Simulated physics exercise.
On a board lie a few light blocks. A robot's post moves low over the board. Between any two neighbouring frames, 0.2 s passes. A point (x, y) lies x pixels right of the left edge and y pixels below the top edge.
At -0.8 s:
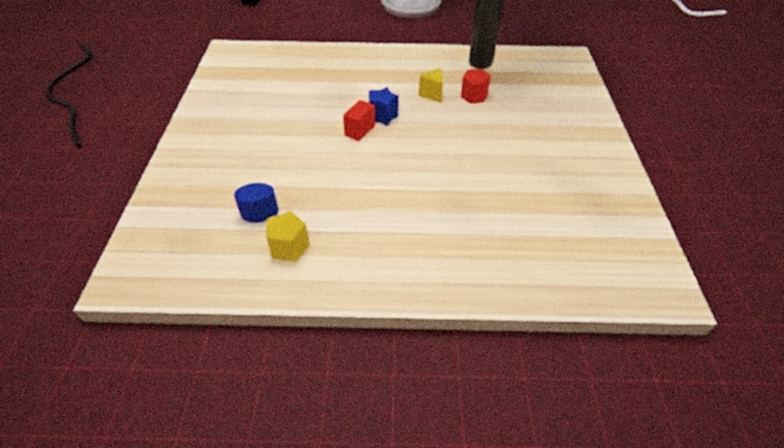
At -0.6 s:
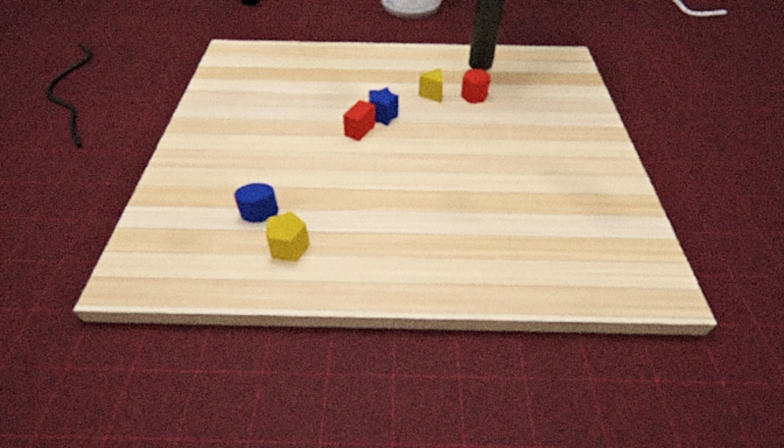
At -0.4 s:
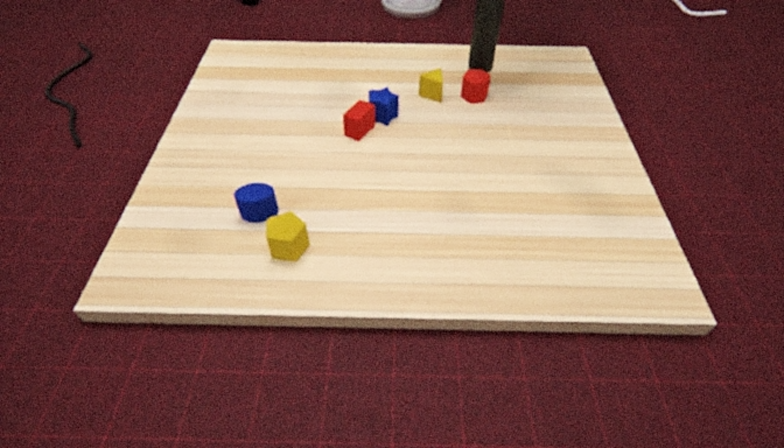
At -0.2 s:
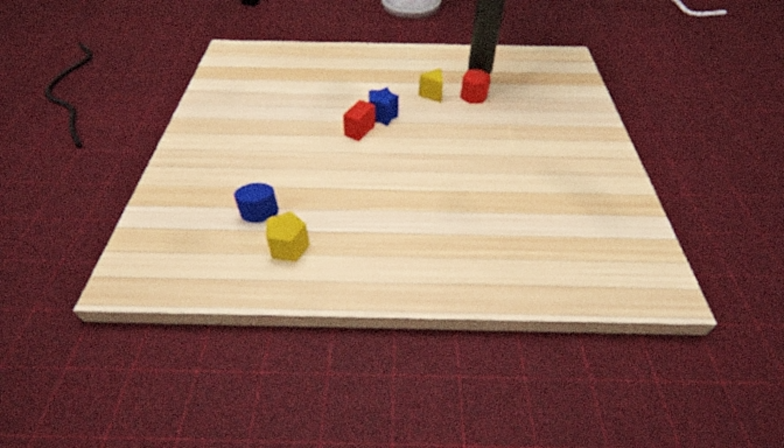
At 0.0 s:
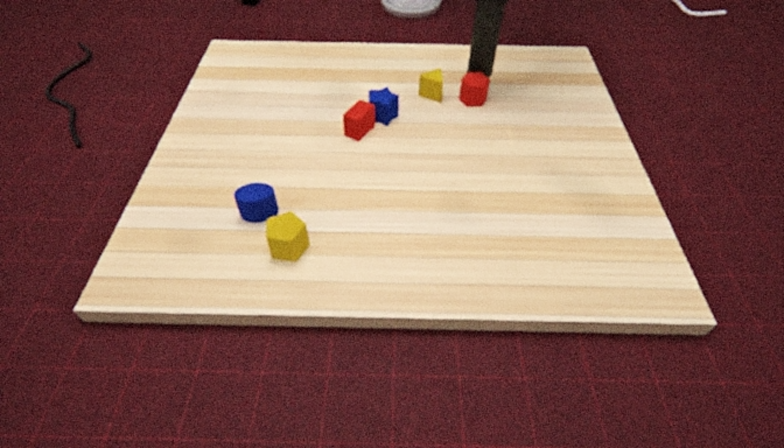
On a pale wooden board with six small red, blue and yellow blocks, a dark post crept slightly toward the viewer beside the red block at the back, which barely shifted while the others stayed still.
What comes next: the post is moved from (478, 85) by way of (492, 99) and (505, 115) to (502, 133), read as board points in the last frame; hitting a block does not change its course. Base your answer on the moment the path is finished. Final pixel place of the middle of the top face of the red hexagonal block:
So, by the moment the path ends, you'll find the top centre of the red hexagonal block at (478, 89).
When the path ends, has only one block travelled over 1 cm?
Going by the path, yes.
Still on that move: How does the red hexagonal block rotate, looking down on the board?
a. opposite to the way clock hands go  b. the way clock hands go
My answer is option b.
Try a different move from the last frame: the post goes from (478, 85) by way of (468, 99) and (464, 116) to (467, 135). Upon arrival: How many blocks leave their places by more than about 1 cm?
Count: 1.
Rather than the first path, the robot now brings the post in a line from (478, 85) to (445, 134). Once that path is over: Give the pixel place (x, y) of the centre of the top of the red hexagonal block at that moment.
It comes to (448, 132).
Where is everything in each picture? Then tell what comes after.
The first frame shows post's lower end (480, 63); yellow triangular piece (434, 75); red hexagonal block (477, 75).
The second frame shows post (480, 65); blocks still.
The third frame shows post (480, 68); blocks still.
The fourth frame shows post (480, 70); blocks still.
The fifth frame shows post (480, 73); yellow triangular piece (434, 75); red hexagonal block (476, 79).
On the path given first. One third of the way, post (495, 87); red hexagonal block (478, 88), turned 65° clockwise.
Two thirds of the way, post (508, 103); red hexagonal block (478, 89), turned 70° clockwise.
At the end, post (505, 121); yellow triangular piece still; red hexagonal block (478, 89), turned 70° clockwise.
